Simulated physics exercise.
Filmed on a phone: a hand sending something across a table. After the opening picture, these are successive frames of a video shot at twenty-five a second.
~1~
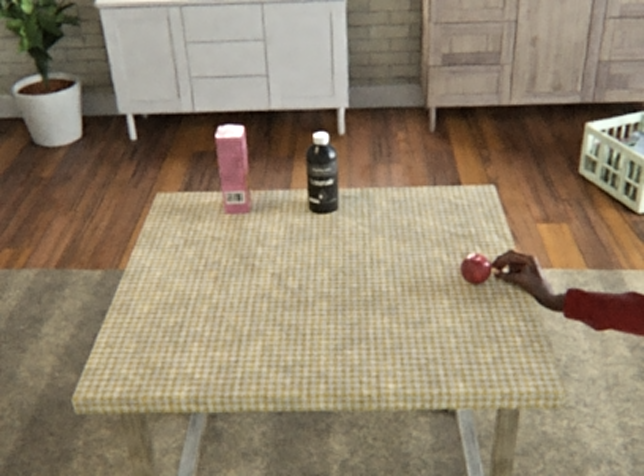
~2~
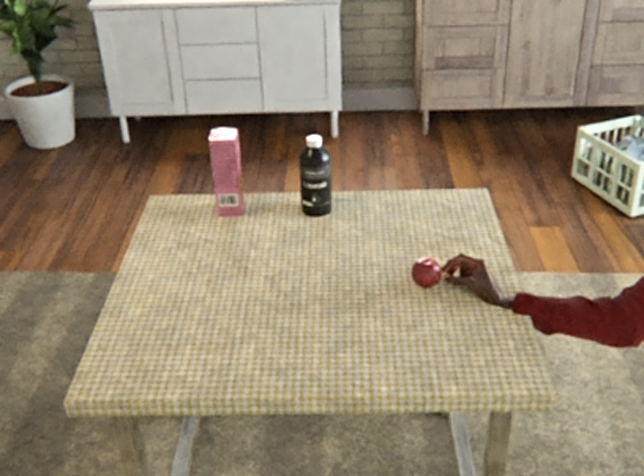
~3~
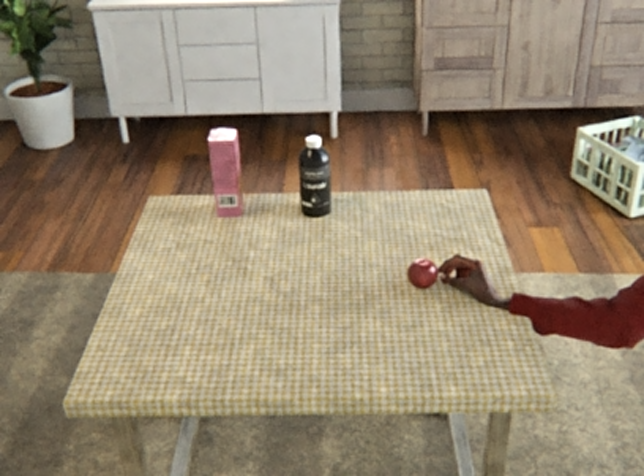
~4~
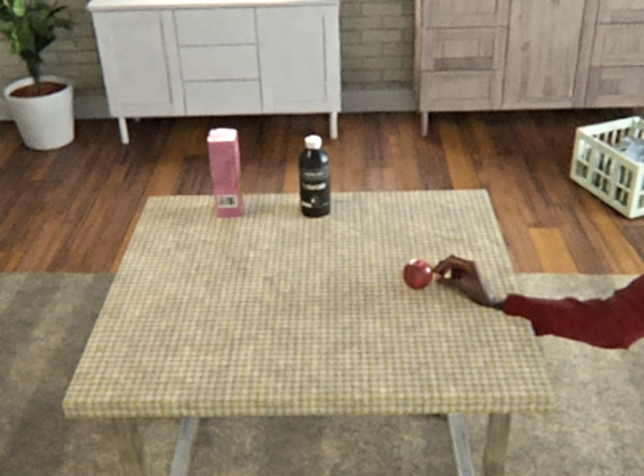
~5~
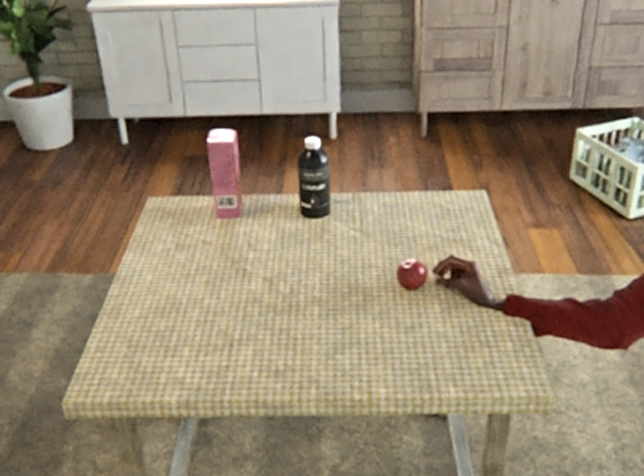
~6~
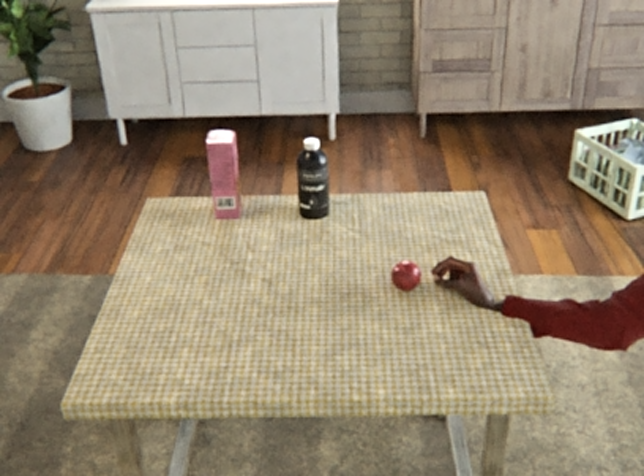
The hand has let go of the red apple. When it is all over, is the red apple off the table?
The red apple stays on the table.
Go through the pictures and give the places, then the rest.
The first picture shows under the hand; red apple (476, 269).
The second picture shows under the hand; red apple (426, 273).
The third picture shows under the hand; red apple (422, 274).
The fourth picture shows red apple (418, 274).
The fifth picture shows red apple (412, 275).
The sixth picture shows red apple (406, 276) moved a little.
Then, 0.10 s later than the last frame, red apple moved about its own width near (396, 276).
Then, 0.20 s later than the last frame, red apple moved about its own width near (387, 276).
Then, 0.50 s later than the last frame, red apple moved about its own width near (374, 276).
When it is over, moved from the start, red apple. End places, in pixels of the last picture, red apple near (374, 276).
